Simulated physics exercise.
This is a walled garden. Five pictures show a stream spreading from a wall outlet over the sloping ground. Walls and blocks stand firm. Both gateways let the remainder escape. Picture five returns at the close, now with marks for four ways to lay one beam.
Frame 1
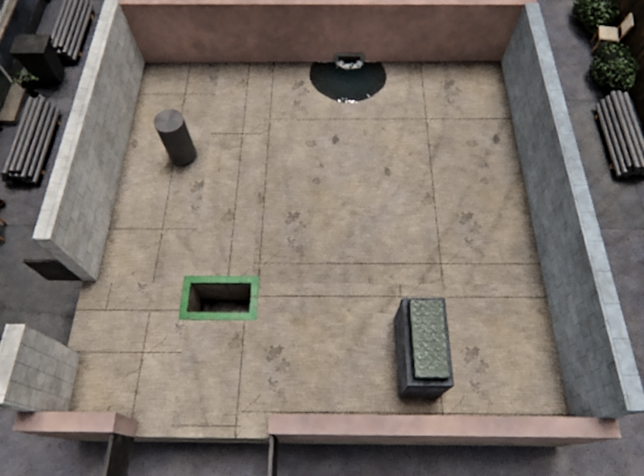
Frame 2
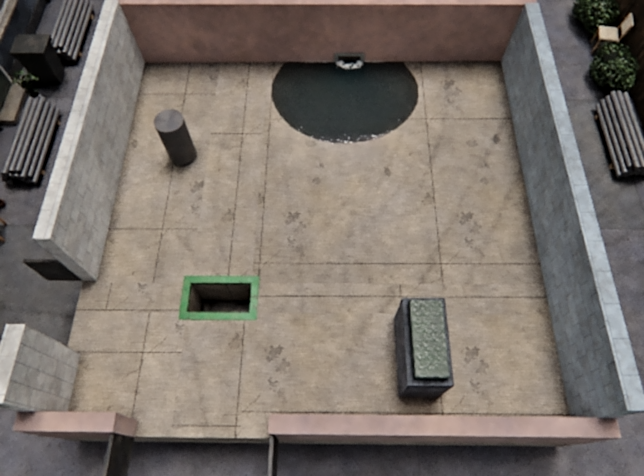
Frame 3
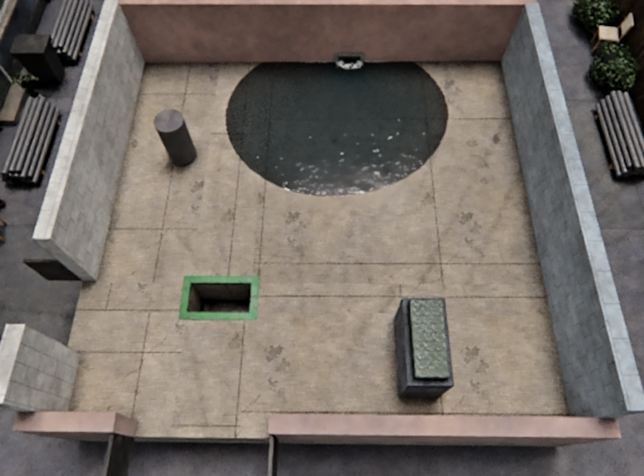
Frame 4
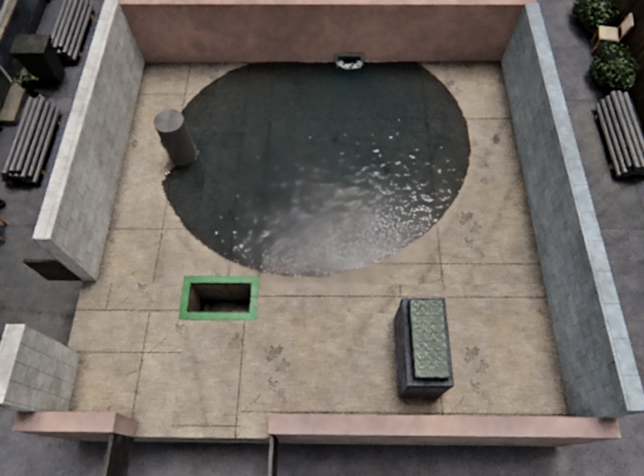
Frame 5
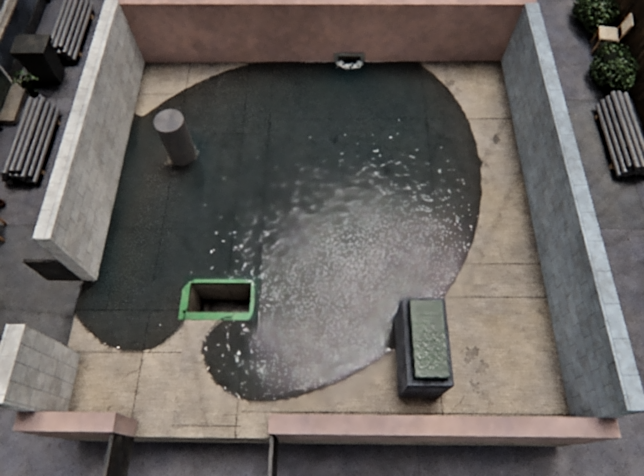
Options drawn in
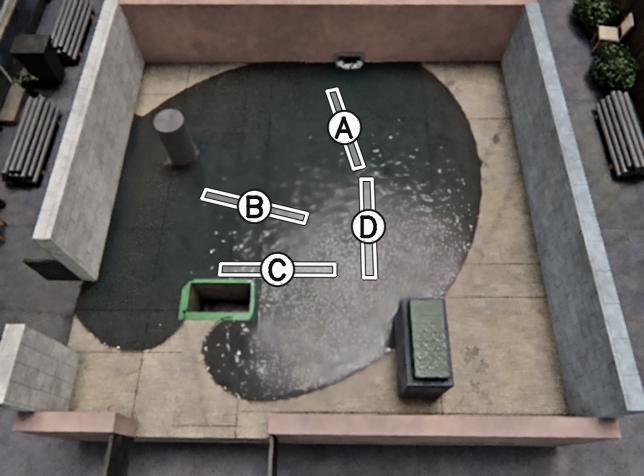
In the video, dark water spreads from an outfall in the back wall across the paved floor of a walled garden, surrounding a short post, then reaching around a green-edged gully and up to a dark block.
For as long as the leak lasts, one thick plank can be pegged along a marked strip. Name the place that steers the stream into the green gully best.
The answer is place D.
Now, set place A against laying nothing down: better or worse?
It is worse.
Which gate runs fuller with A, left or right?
The right one.
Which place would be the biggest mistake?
It is C.
In white, A from (332, 90) to (358, 167); B from (203, 193) to (305, 218); C from (220, 269) to (334, 269); D from (369, 277) to (366, 179).
If A is chosen, about 15 % of the stream goes into the green gully, about 83 % out by the gates.
If B is chosen, about 12 % of the stream goes into the green gully, about 87 % out by the gates.
If C is chosen, about 7 % of the stream goes into the green gully, about 93 % out by the gates.
If D is chosen, about 23 % of the stream goes into the green gully, about 77 % out by the gates.
